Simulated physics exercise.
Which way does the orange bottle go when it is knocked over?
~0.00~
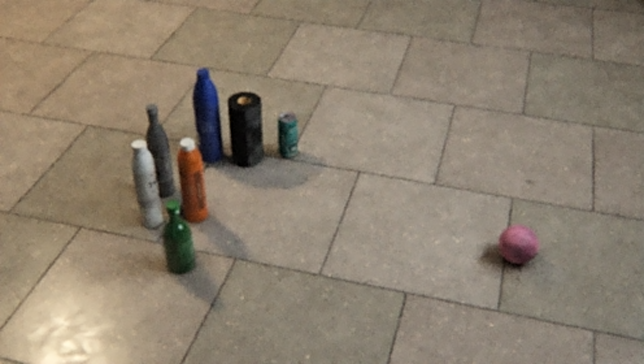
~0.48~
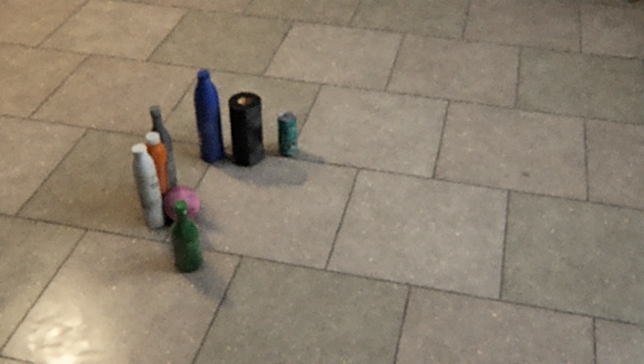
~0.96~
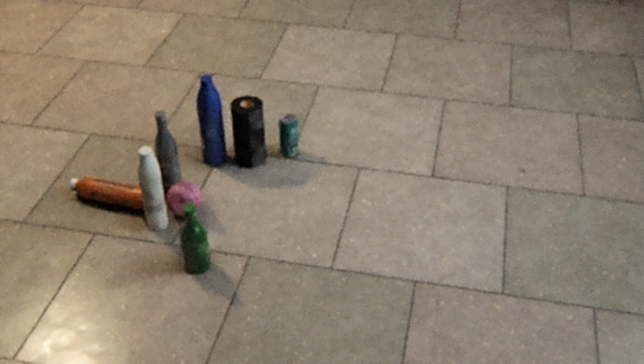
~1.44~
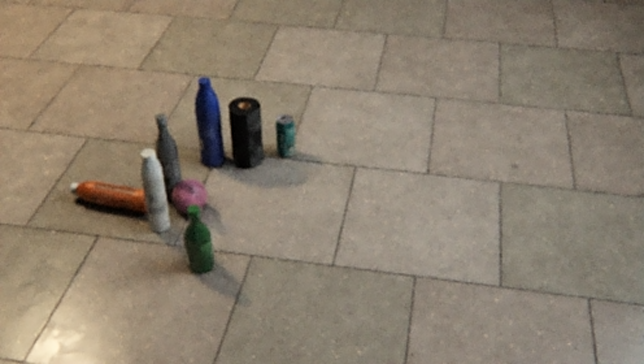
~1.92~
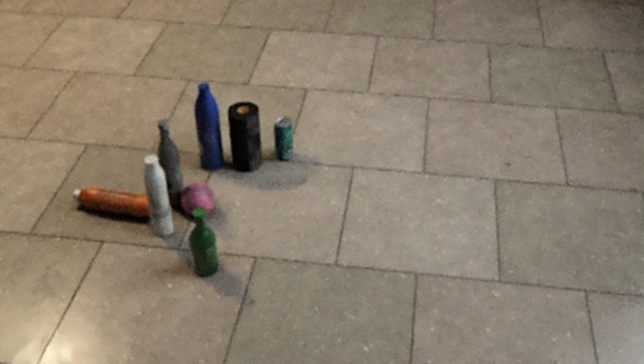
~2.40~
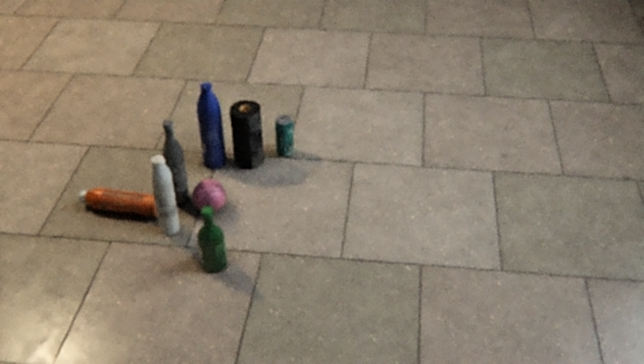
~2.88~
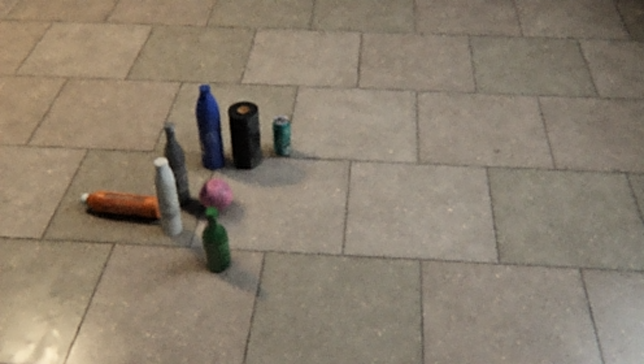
The orange bottle moves to the left as it topples onto its side.
